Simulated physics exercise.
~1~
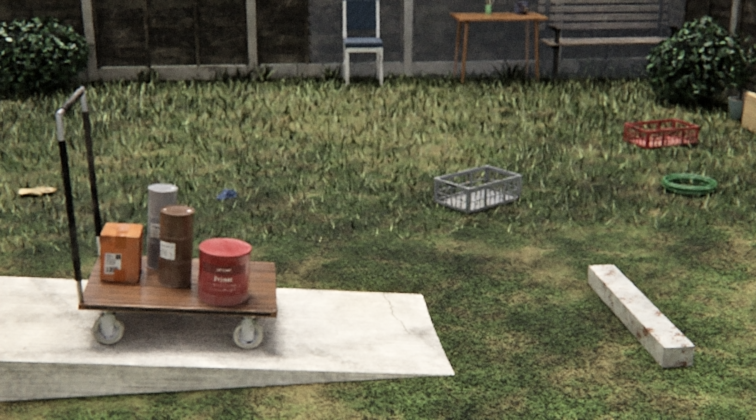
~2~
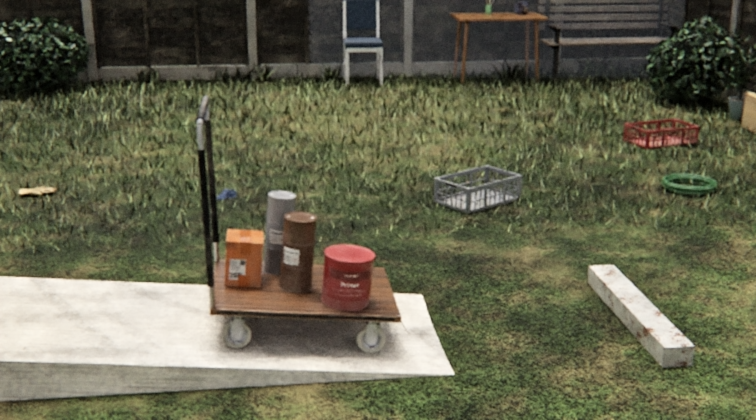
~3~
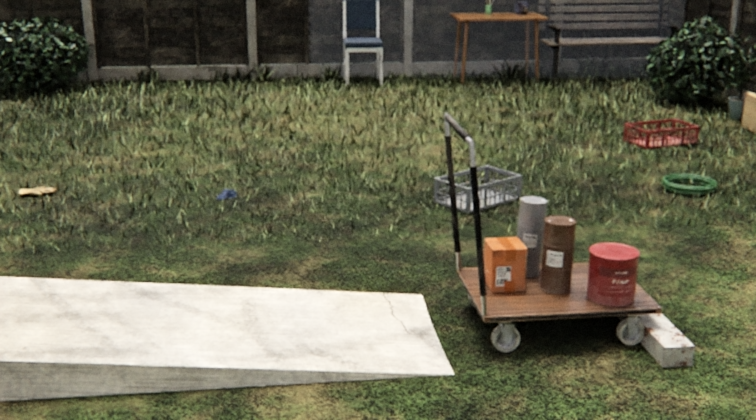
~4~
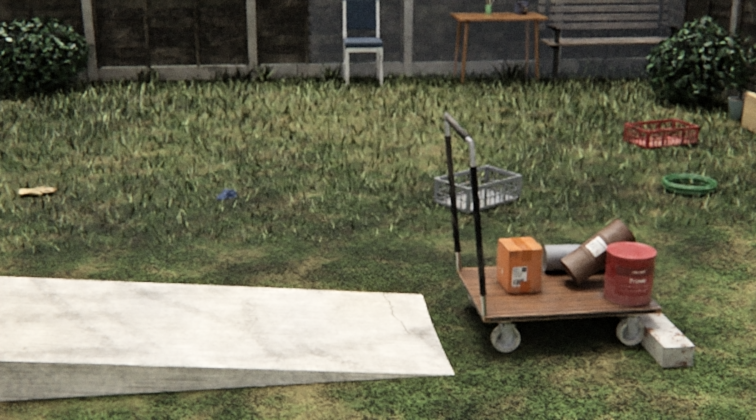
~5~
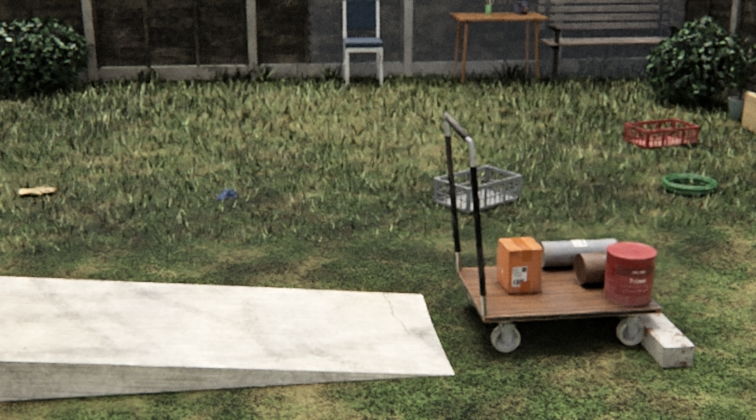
A trolley rolls right down a ramp, stops at a kerb, and two canisters topple.
